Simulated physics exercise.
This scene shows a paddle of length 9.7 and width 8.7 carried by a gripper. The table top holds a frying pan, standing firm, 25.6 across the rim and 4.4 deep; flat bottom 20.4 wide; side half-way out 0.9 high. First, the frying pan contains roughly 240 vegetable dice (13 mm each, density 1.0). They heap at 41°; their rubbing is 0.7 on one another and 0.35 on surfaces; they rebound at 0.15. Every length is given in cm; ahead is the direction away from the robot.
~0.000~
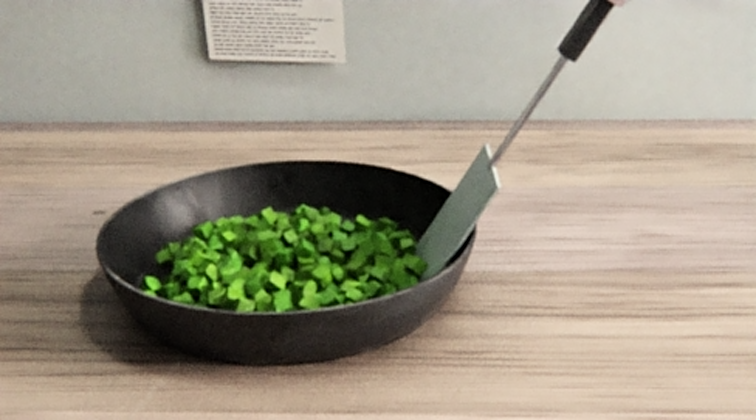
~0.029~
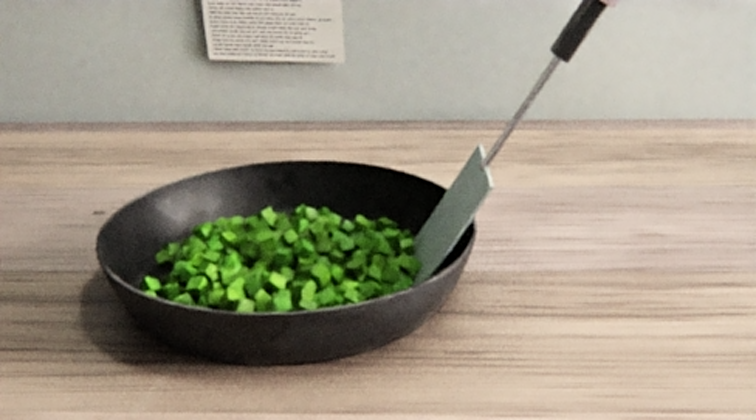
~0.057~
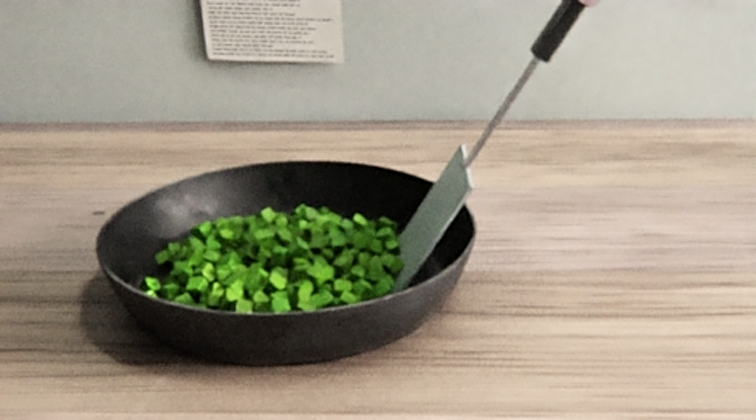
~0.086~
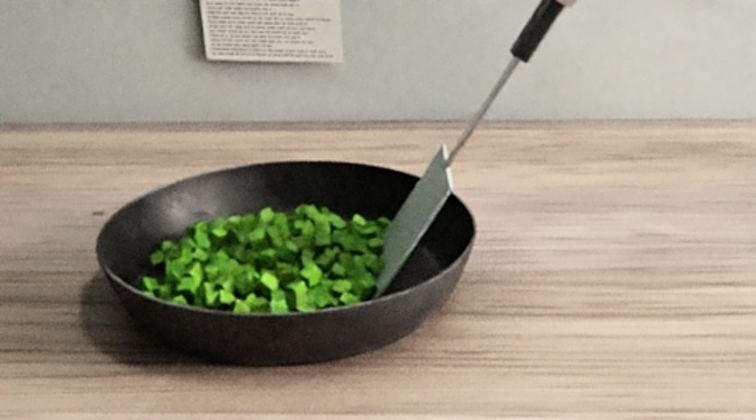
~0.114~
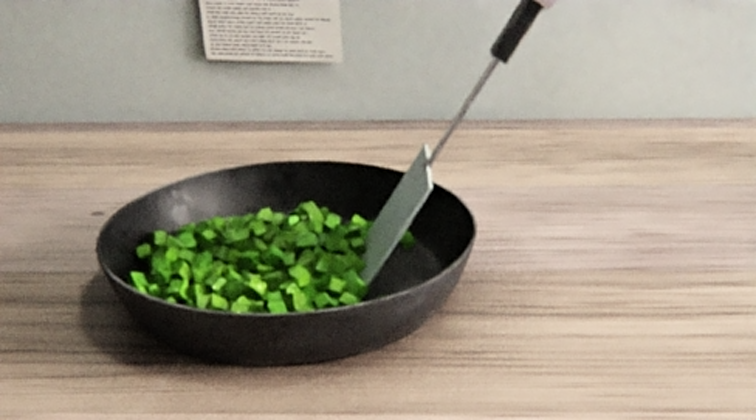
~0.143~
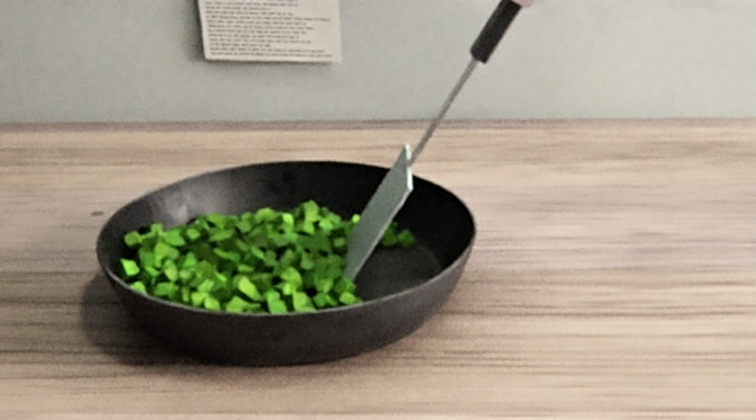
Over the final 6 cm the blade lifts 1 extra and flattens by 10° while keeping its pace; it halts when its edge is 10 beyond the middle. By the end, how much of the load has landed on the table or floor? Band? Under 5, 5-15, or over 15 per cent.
5-15 per cent.
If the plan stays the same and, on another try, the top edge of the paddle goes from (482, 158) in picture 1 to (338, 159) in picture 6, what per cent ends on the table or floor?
30 %.
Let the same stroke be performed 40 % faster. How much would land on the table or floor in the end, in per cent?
About 25 in a hundred.
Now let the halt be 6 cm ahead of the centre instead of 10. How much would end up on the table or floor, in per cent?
About 0 %.
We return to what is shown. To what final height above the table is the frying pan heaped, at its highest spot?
7.0 cm.
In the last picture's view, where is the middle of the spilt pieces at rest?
Resting centre: About (84, 273).
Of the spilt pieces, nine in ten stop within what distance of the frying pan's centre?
I reckon it's some 20 centimetres.
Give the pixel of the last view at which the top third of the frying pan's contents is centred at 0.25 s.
At about (180, 249).
By 0.25 s, sloping 59°, highest piece 5 above the table; 236 in the frying pan.
By 0.36 s, sloping 55°, highest piece 6 above the table; 236 in the frying pan.
By 0.61 s, sloping 49°, highest piece 7 above the table; 214 in the frying pan, 21 on the table or floor, 1 on the blade or in flight.
By 1.66 s, sloping 49°, highest piece 7 above the table; 214 in the frying pan, 22 on the table or floor.
Final count, 214 in the frying pan, 22 on the table or floor. That is 9 % on the table or floor.
